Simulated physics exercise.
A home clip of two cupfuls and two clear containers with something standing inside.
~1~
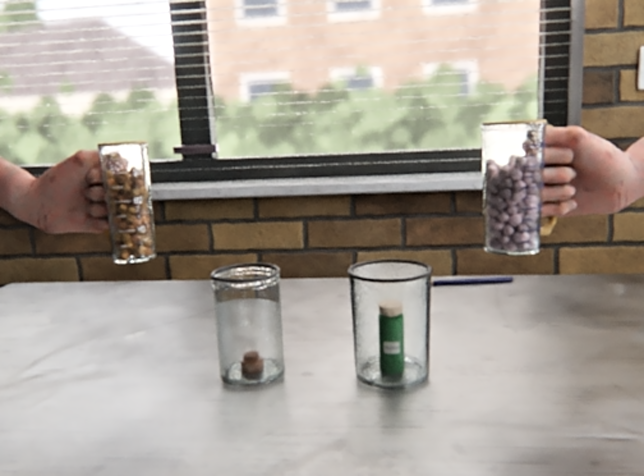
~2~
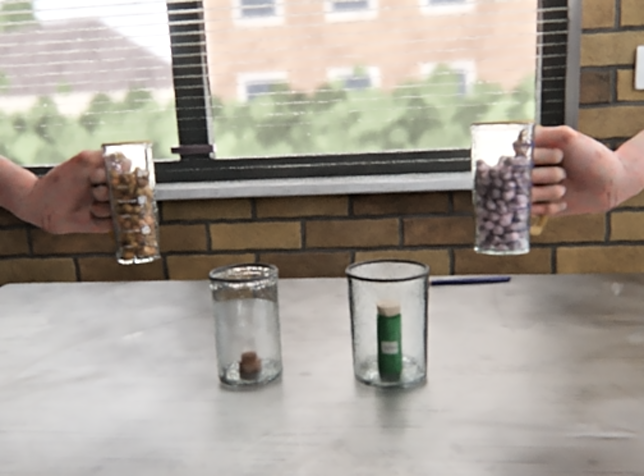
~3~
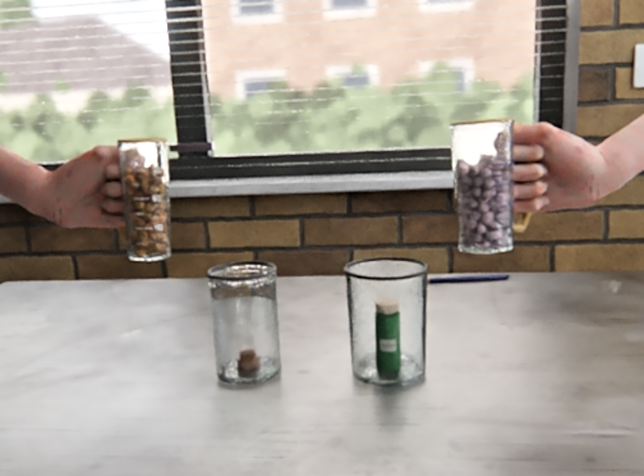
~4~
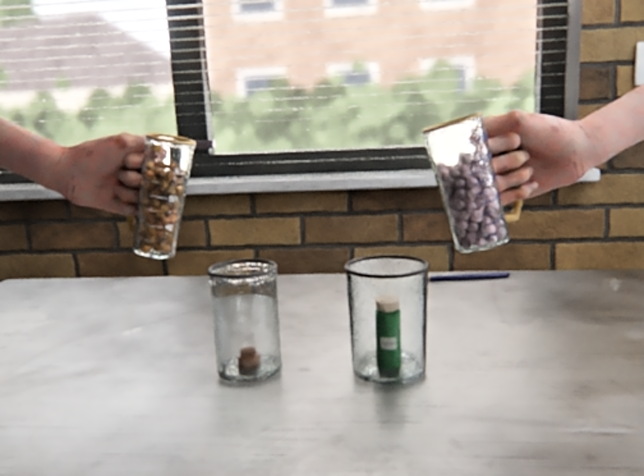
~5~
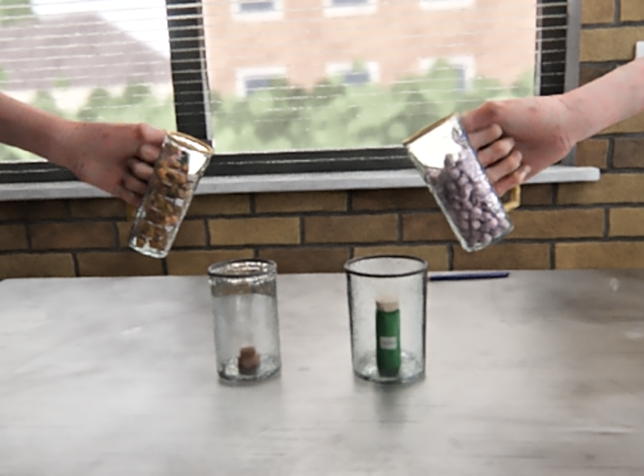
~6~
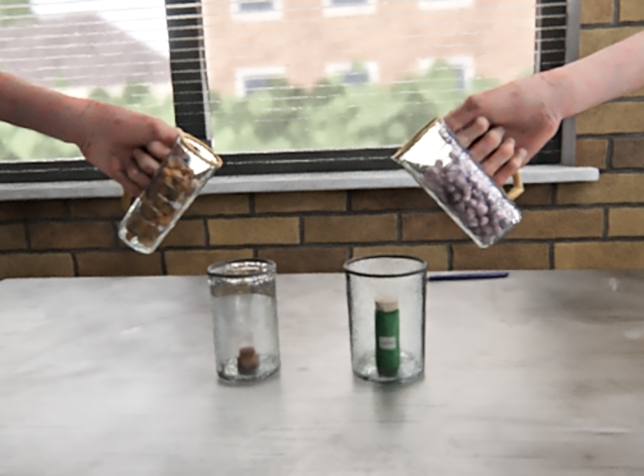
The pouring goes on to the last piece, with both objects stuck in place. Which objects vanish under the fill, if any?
On the left it ends up hidden, on the right it stands proud of the pile.
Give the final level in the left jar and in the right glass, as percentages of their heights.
Left about 35, right about 50.
Then, 0.32 s past the last view, left jar empty, all of its cupful still in the cup; right glass empty, all of its cupful still in the cup.
Then, 0.74 s past the last view, left jar empty, all of its cupful still in the cup; right glass nearly empty, nearly all of its cupful still in the cup.
Then, 1.18 s past the last view, left jar nearly empty, about two thirds of its cupful still in the cup; right glass a quarter full, about a quarter of its cupful still in the cup.
Finally, left jar a third full (surface near (246, 330)), nothing beside it; right glass half full (surface near (387, 315)), nothing beside it; the left thing is covered; the right thing is still showing.
